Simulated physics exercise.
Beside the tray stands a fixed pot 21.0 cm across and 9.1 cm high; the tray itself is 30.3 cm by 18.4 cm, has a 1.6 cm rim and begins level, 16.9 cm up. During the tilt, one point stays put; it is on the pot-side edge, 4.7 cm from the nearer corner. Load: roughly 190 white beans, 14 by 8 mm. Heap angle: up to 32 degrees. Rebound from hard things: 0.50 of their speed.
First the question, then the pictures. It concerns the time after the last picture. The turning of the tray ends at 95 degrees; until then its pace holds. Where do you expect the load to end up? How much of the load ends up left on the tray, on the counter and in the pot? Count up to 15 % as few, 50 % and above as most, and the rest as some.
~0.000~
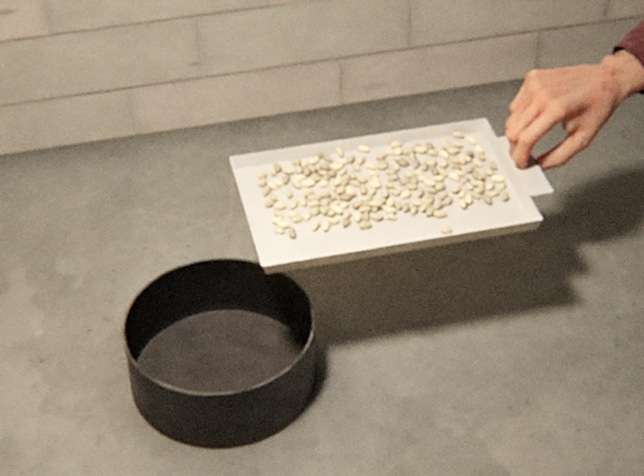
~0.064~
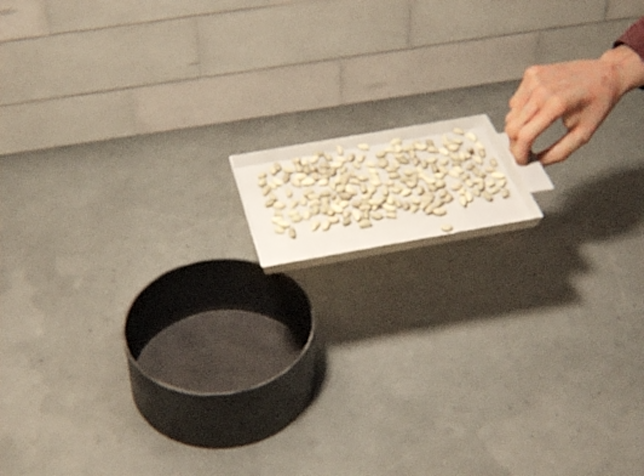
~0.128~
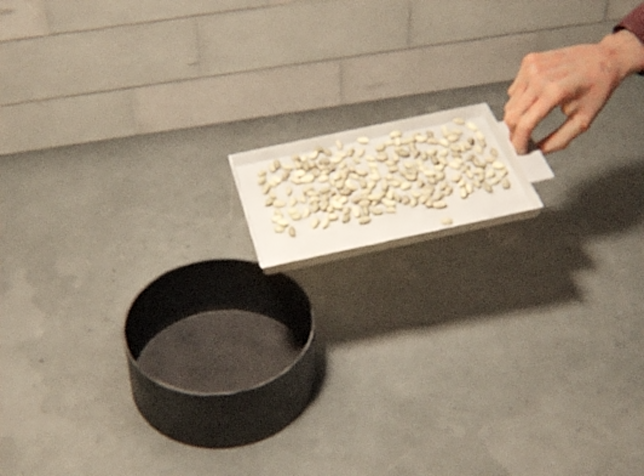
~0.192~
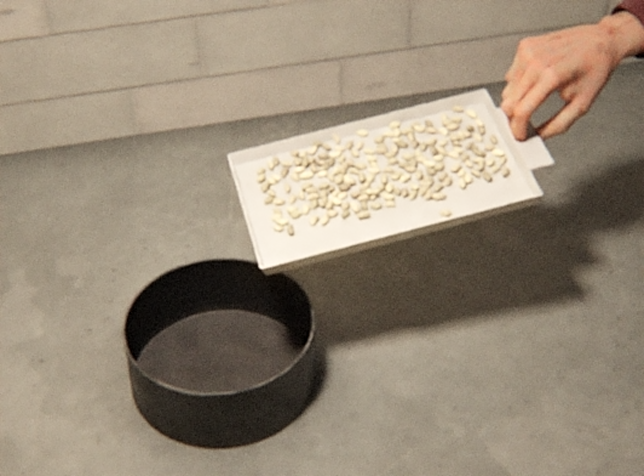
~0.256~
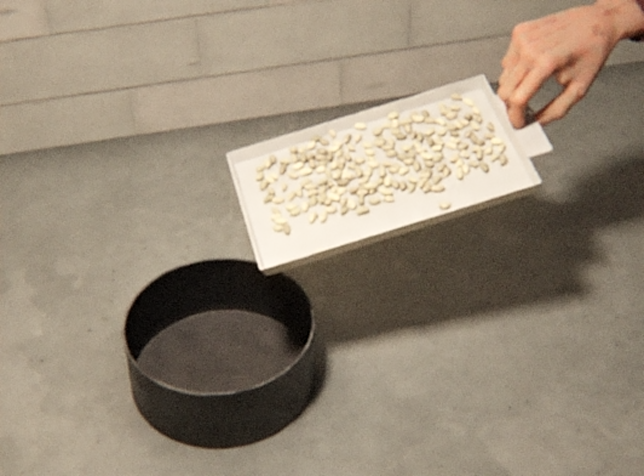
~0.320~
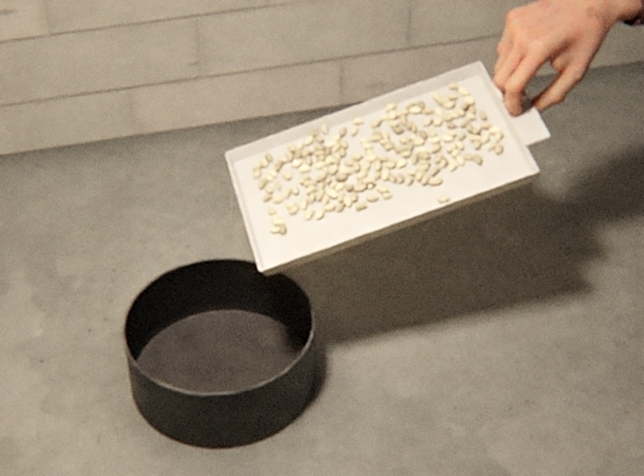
My estimate: Left on the tray few, counter few, pot most.
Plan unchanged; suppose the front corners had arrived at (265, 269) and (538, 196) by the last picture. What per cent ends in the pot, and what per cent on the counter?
Per cent by place - pot 95, counter 5.
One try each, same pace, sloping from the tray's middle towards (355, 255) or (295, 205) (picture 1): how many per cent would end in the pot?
First try: About 75 percent; second try: About 45 percent.
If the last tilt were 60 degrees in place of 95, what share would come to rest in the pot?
You'd end up with some 40 % in the pot.
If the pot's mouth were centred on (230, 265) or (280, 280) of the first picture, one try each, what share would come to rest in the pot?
About 70 percent the first time and about 75 percent the second.
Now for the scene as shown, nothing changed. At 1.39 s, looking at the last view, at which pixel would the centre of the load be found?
Approximately (242, 242) in the last picture.
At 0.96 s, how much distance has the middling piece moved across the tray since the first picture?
It has moved some 13 cm from its start.
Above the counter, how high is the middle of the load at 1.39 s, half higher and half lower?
Roughly 18 cm.
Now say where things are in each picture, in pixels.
Tray tilt 0 degrees, front corners at (266, 263) and (538, 217); middle of the pieces at (376, 185); pot at (219, 322), in the first frame.
Tray tilt 1 degrees, front corners at (265, 263) and (538, 214); middle of the pieces at (376, 183), in the second frame.
Tray tilt 4 degrees, front corners at (265, 264) and (538, 204), lowest corner left front; middle of the pieces at (375, 178), in the third frame.
Tray tilt 8 degrees, front corners at (264, 264) and (538, 192), lowest corner left front; middle of the pieces at (374, 171), in the fourth frame.
Tray tilt 11 degrees, front corners at (263, 265) and (536, 181), lowest corner left front; middle of the pieces at (373, 165), in the fifth frame.
Tray tilt 15 degrees, front corners at (263, 266) and (534, 169), lowest corner left front; middle of the pieces at (371, 158); pot at (219, 322). Its pace works out near 60 degrees a second, in the sixth frame.
After 0.96 s, tilt 52 degrees; the tray holds 95 %, the pot 0 %.
After 1.39 s, tilt 77 degrees; the tray holds 65 %, the pot 35 %.
Then, at 1.90 s, tilt 95 degrees; the tray holds 0 %, the pot 95 %.
In the end, at 2.7 s, tray 0 %, counter 5 %, pot 95 %.
